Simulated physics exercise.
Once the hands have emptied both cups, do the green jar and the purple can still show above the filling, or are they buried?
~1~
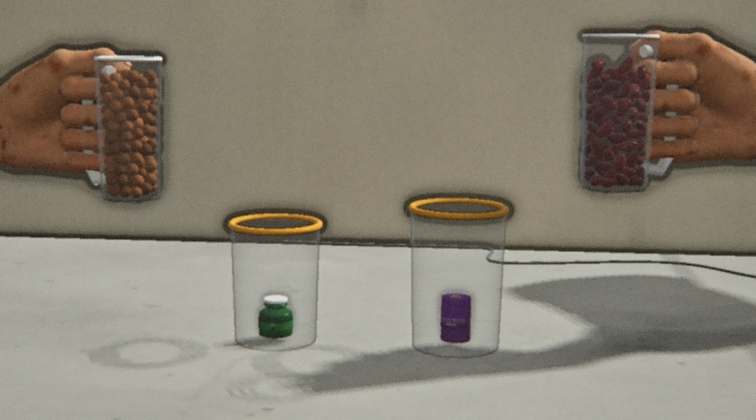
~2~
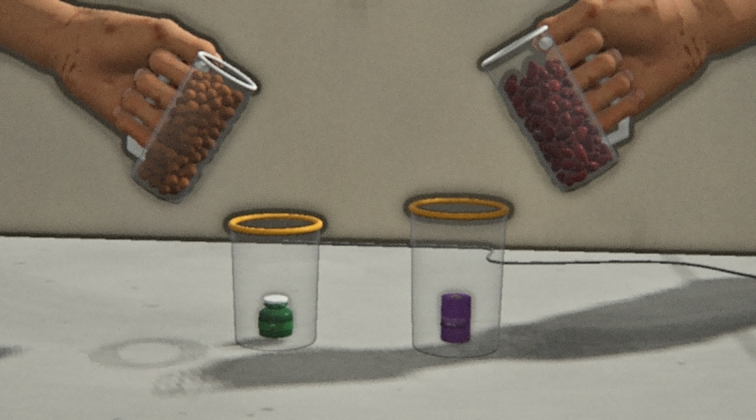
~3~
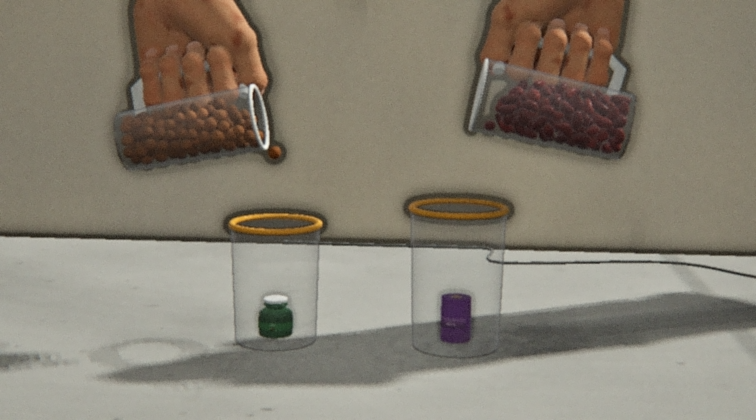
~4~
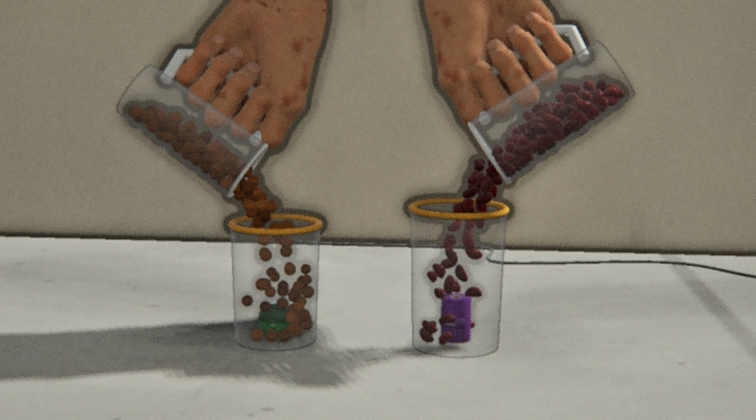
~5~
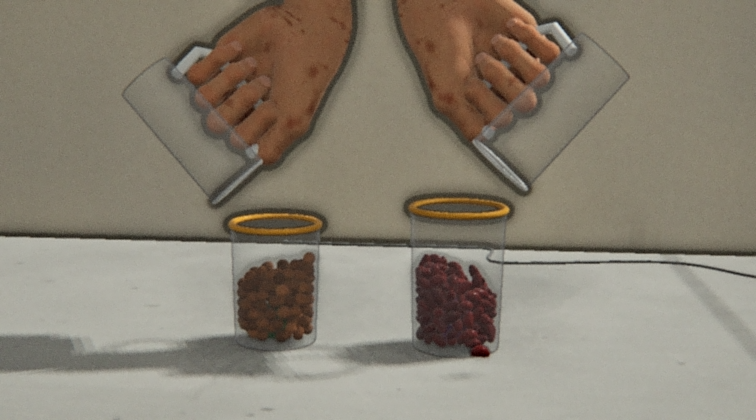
Both are buried. The brown balls cover the green jar on the left, and the dark red beans cover the purple can on the right.
